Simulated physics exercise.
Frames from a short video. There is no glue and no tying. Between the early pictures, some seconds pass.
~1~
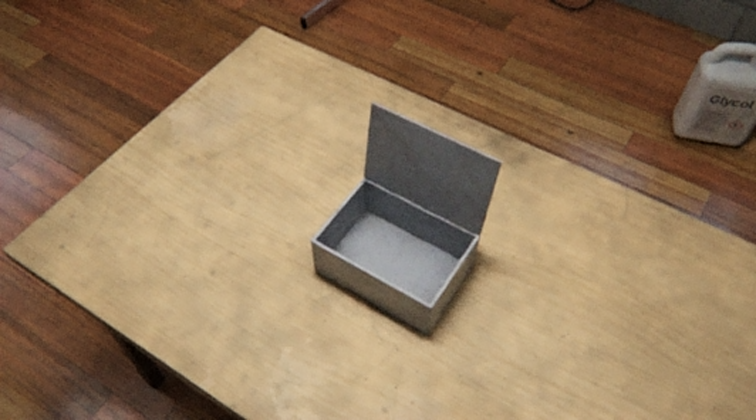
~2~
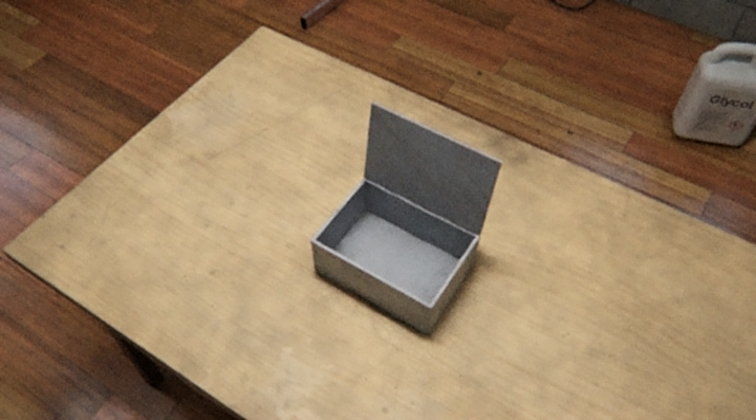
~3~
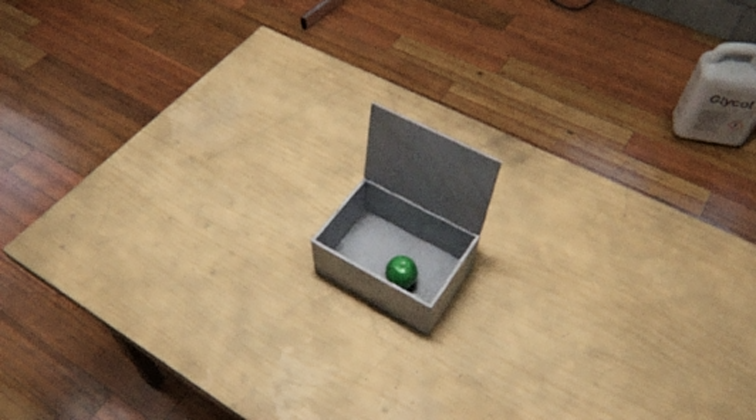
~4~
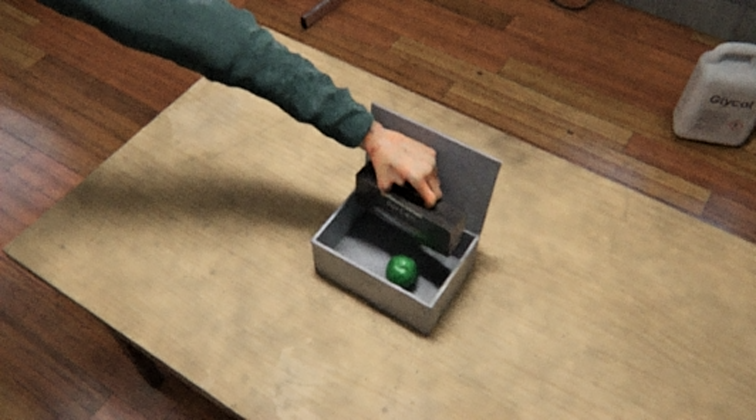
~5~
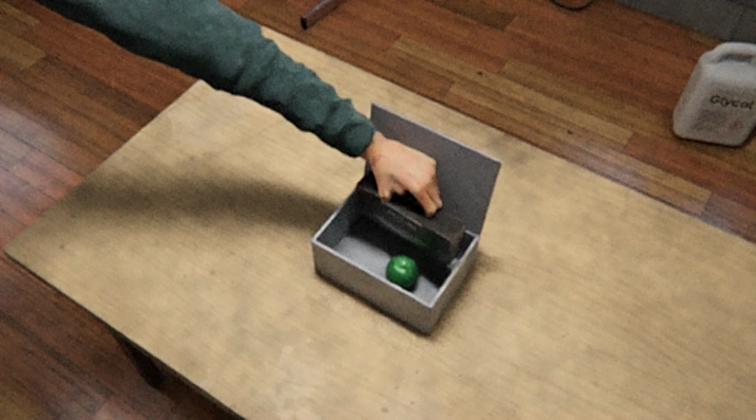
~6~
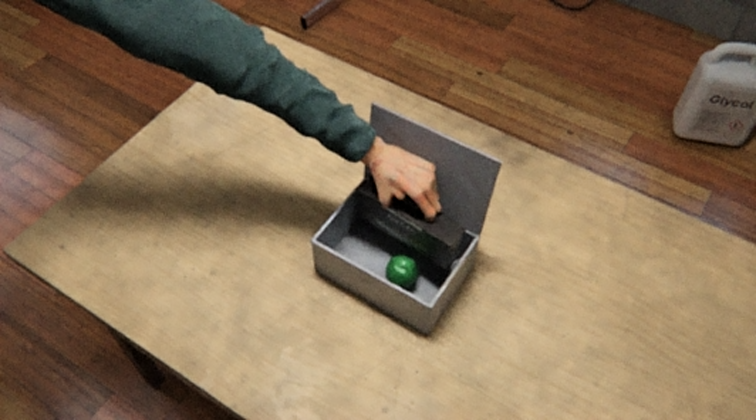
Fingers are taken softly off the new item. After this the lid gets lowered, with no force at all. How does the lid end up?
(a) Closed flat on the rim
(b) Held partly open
The answer is a.
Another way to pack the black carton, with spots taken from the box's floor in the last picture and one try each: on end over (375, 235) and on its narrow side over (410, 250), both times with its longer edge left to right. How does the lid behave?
Case one: Lid stays raised; case two: Lid goes down.
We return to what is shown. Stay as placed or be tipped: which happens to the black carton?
As it turns out, the black carton keeps its original angle.
Then, 1.00 s past the last view, lid starting down; black carton displaced a little near (408, 241).
Then, 1.70 s past the last view, lid 53° above the rim; black carton displaced a little near (408, 241).
Then, 2.20 s past the last view, lid 17° above the rim; black carton displaced a little near (408, 241).
Finally, lid shut; moved from the start, black carton; green apple still in place. Final places as the last picture's camera would see them, black carton near (408, 241).
